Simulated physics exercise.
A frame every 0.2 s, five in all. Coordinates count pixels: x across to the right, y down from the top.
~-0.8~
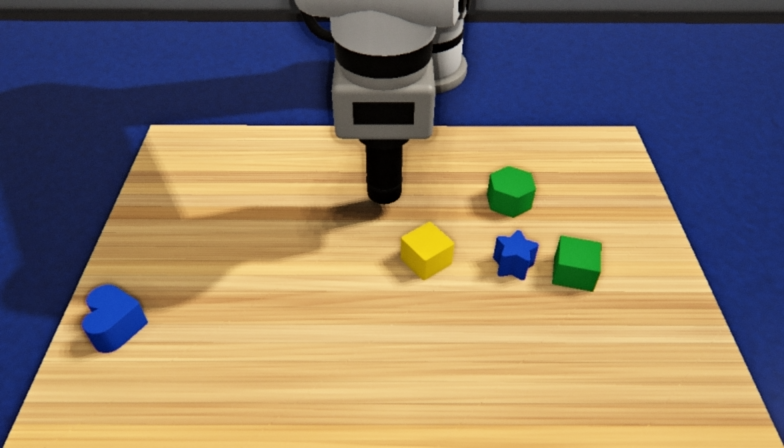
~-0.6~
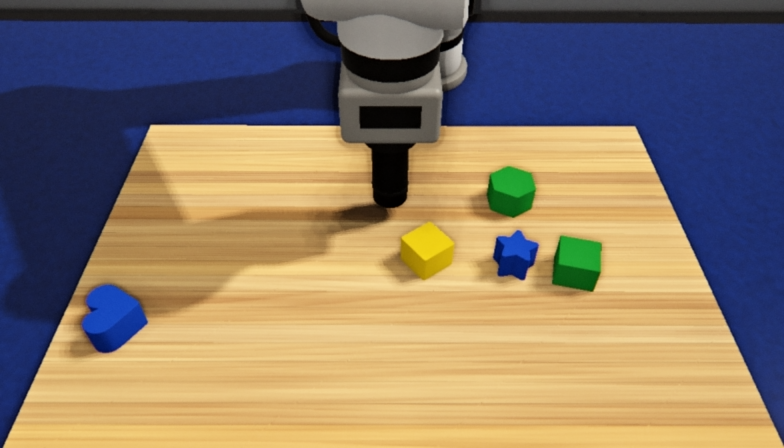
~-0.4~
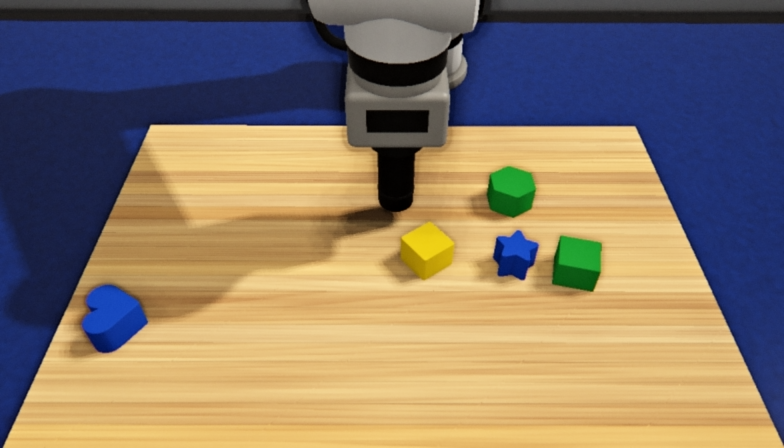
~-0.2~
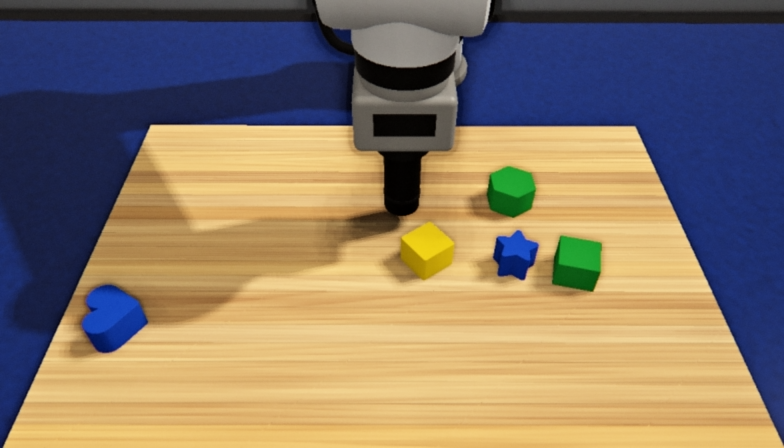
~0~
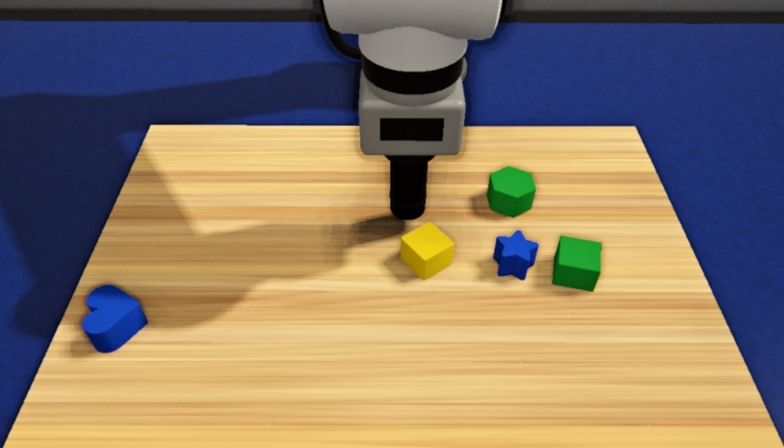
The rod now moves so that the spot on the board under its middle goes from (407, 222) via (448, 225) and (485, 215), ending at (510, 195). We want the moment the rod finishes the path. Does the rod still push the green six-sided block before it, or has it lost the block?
Expect to find it ahead of the rod.
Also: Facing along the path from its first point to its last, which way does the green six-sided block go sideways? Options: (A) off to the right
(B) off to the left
B.
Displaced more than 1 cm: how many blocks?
Displaced: One.
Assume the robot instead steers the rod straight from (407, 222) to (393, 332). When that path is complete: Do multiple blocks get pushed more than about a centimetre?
Going by the path, no.
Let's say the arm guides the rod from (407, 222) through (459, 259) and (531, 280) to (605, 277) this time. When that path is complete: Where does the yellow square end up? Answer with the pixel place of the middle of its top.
At the end it should sit near (440, 263).
What follows on the original path. One third of the way, rod at (451, 211); nothing pushed yet.
Two thirds of the way, rod at (488, 201); green six-sided block at (520, 177).
At the end, rod at (512, 182); yellow square not moved; green six-sided block at (547, 163), turned 15° clockwise.
